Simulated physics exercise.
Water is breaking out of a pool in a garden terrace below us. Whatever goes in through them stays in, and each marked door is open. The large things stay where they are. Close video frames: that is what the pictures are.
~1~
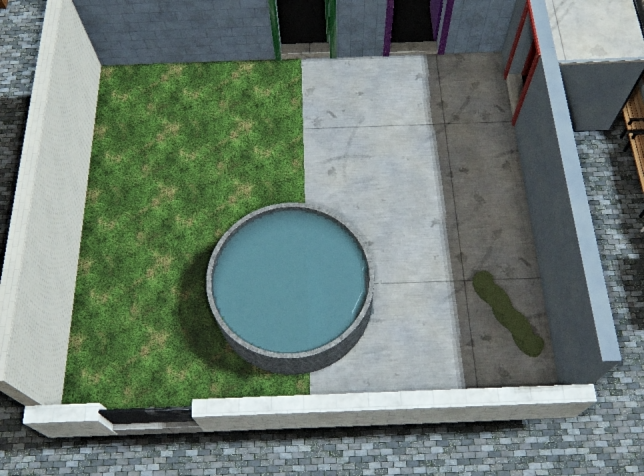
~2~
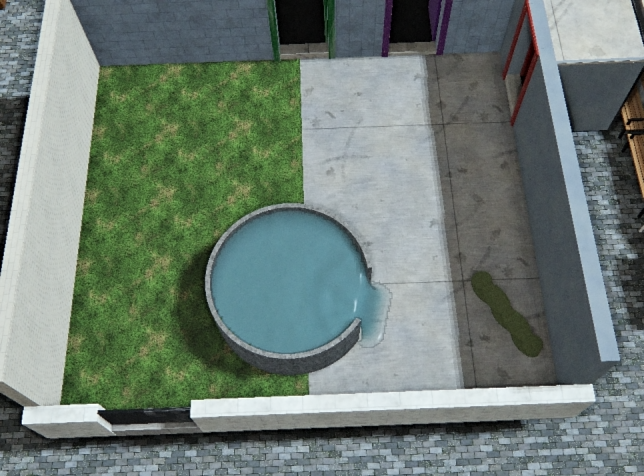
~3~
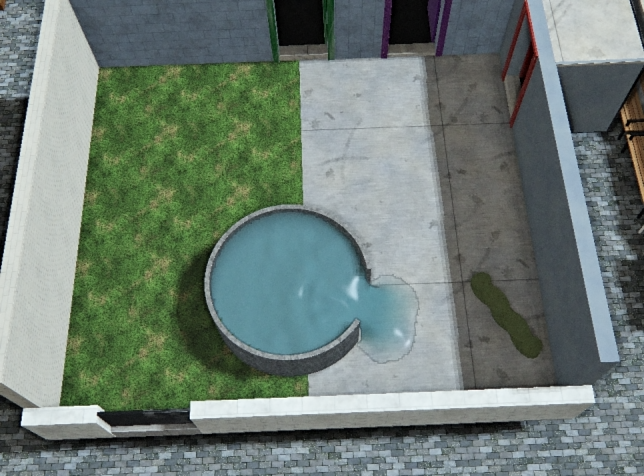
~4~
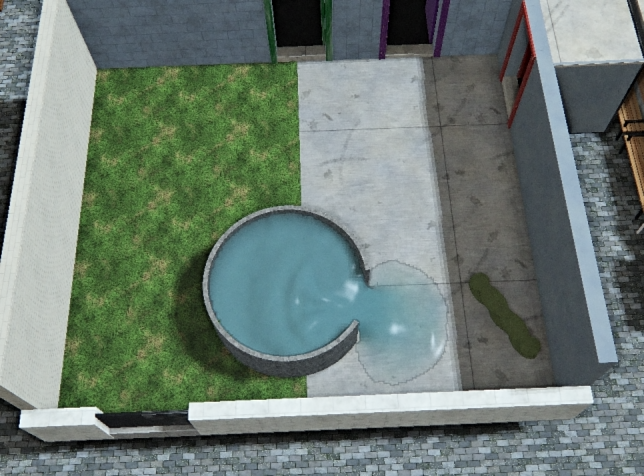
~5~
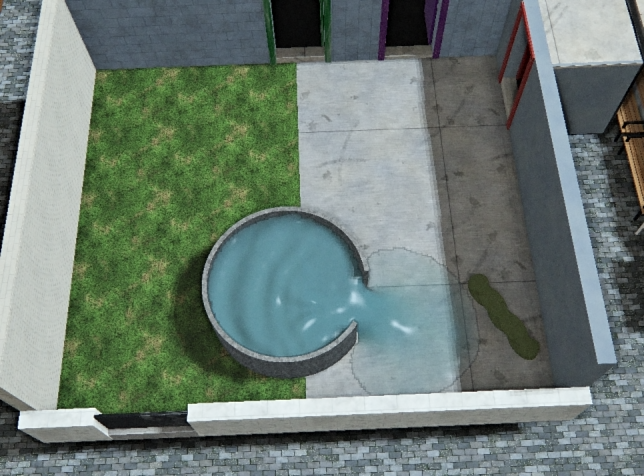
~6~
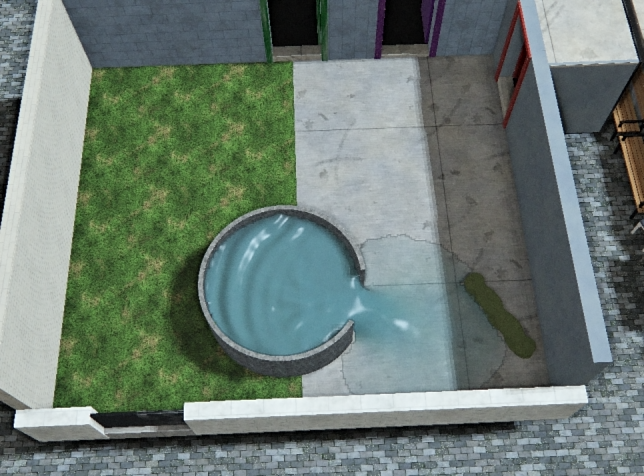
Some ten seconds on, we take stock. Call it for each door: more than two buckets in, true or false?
Purple door true, green door false, red door false.
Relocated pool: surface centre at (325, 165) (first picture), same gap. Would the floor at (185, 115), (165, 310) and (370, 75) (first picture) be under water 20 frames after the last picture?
Bone-dry, bone-dry, soaked.
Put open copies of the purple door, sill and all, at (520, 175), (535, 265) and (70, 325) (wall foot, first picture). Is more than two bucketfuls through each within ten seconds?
Reading them off: Comes out higher, comes out higher, comes out lower.
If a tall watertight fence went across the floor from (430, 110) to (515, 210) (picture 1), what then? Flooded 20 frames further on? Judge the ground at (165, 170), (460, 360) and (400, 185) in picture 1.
Untouched, submerged, submerged.
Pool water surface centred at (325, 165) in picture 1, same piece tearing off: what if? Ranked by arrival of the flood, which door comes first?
Answer: The door marked red.
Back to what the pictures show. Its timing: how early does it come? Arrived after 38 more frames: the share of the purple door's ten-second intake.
Some 45 per cent.
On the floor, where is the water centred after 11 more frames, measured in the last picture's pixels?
Around pixel (363, 309) of the last picture.
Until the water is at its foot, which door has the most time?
It's the door marked green.
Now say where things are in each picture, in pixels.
The first picture shows still water in the round tank at (291, 279).
In the second picture, water pours out at (366, 307) and has run to (379, 288).
In the third picture, the front is at (409, 342), out from the gap at (365, 309).
In the fourth picture, water pours out at (363, 310) and has run to (440, 349).
In the fifth picture, the front is at (474, 349), out from the gap at (362, 311).
In the sixth picture, the front is at (501, 346), out from the gap at (359, 310).
A moment on, water covers 20 % of the floor; the purple door not reached, the green door not reached, the red door not reached.
Next, water covers 20 % of the floor; the purple door not reached, the green door not reached, the red door not reached.
Then, water covers 35 % of the floor; the purple door not reached, the green door not reached, the red door wet at the sill, nothing in.
Later, water covers 60 % of the floor; the purple door over two buckets in, the green door wet at the sill, nothing in, the red door wet at the sill, nothing in.
In the end, water covers 90 % of the floor; the purple door far over two buckets in, the green door wet at the sill, nothing in, the red door under two buckets in.
